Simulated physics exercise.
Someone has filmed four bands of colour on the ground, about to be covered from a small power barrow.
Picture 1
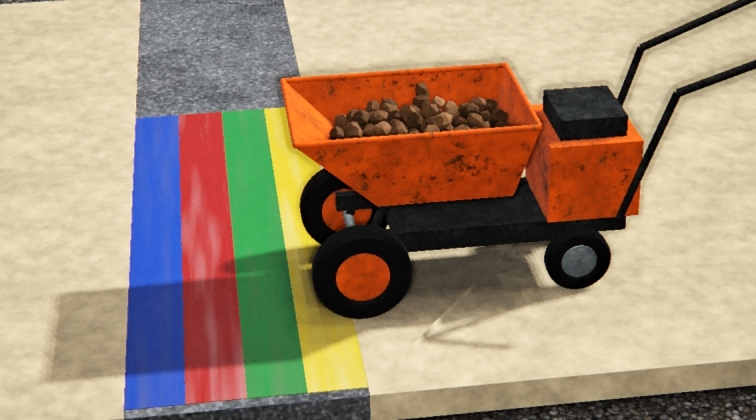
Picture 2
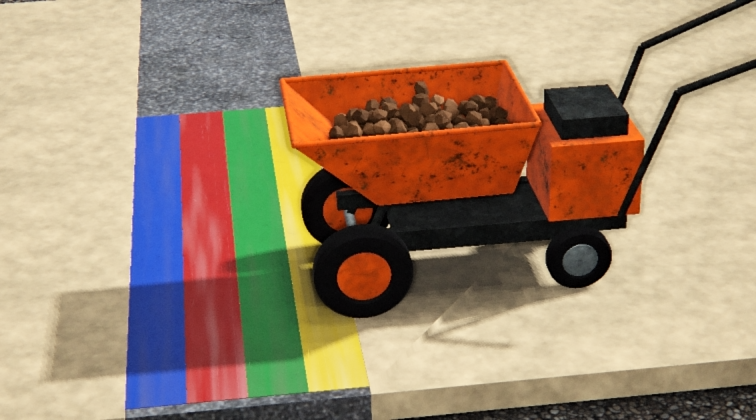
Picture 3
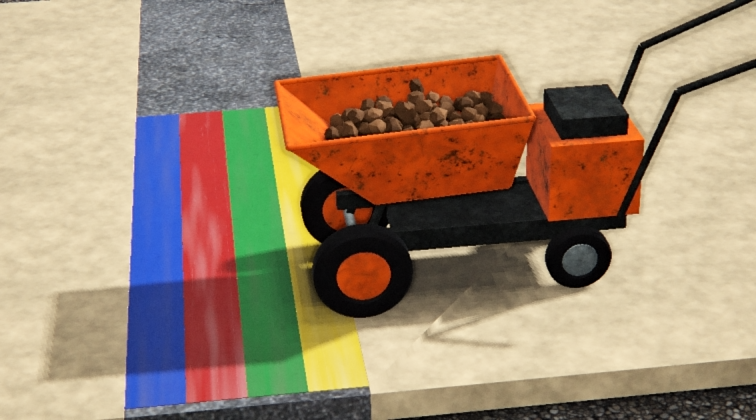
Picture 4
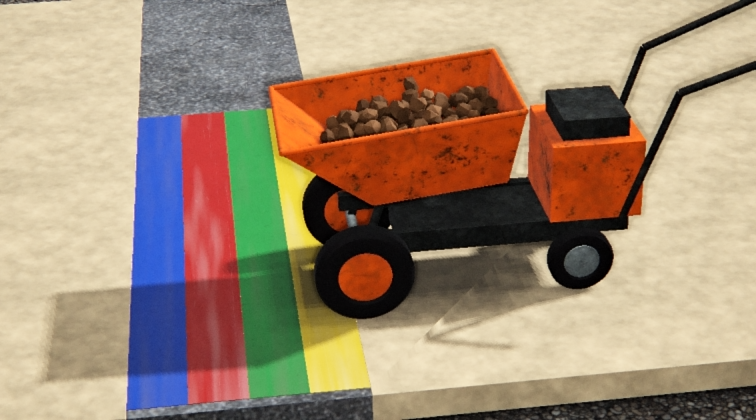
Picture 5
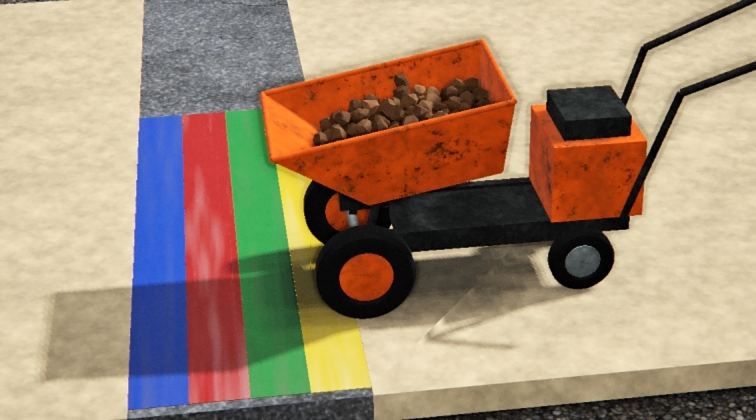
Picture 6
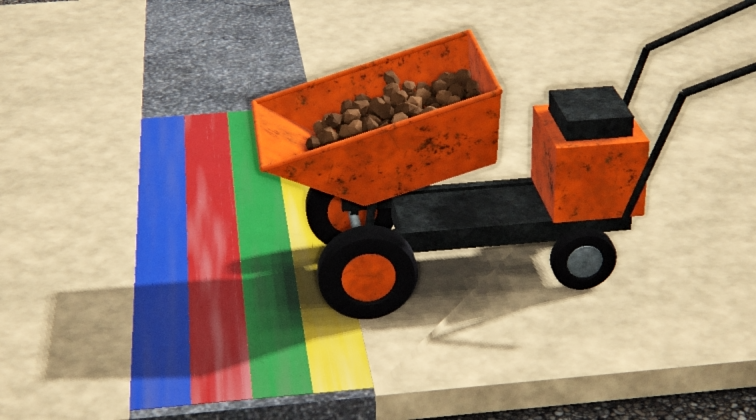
The orange skip of a small power barrow starts level, then tilts gradually toward the left, its front lip dipping and its rear rising off the black chassis. Brown clods stay heaped inside, while the black-tyred wheels remain beside blue, red, green and yellow bands on the left. The view looks down from the side, almost still, on pale ground crossed by a grey strip.
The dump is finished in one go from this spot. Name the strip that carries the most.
The heap favours the blue strip.
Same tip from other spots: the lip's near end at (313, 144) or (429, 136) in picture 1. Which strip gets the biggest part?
In turn: Blue; that green strip.
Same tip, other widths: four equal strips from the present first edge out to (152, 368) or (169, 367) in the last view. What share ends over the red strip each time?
First some 0, then 0 per cent.
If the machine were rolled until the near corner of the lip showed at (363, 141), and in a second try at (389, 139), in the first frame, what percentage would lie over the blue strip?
In turn 30 and 20 in a hundred.
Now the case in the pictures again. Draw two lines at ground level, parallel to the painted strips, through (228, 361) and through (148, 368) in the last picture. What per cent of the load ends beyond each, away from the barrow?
The first gives 90 %, the second 50 %.
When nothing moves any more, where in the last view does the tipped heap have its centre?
Roughly at (137, 294).
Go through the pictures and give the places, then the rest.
In the first frame, lip of the skip at (295, 146), level; top of the load at (434, 123), clay clods; yellow strip at (330, 347); green strip at (272, 352); red strip at (214, 357); blue strip at (155, 362).
In the second frame, lip of the skip at (294, 146), level; top of the load at (434, 122).
In the third frame, lip of the skip at (288, 148), tipped barely; top of the load at (440, 116).
In the fourth frame, lip of the skip at (282, 154), tipped a little; top of the load at (435, 113).
In the fifth frame, lip of the skip at (273, 160), tipped a little; top of the load at (446, 118).
In the sixth frame, lip of the skip at (263, 169), tipped clearly; top of the load at (444, 98); yellow strip at (336, 347); green strip at (278, 352); red strip at (219, 357); blue strip at (161, 363).
Soon after the last picture, skip tipped steeply; all in the skip.
A little later, skip tipped steeply; about two thirds in the skip; a stray few over the red strip; about a quarter over the blue strip; a stray few falling; a stray few off the paint.
Later still, skip tipped right over; a small part in the skip; a small part over the red strip; about a third over the blue strip; about a third off the paint.
At rest, skip tipped right over; a small part in the skip; none over the yellow strip; none over the green strip; a small part over the red strip; about a third over the blue strip; about a third off the paint.
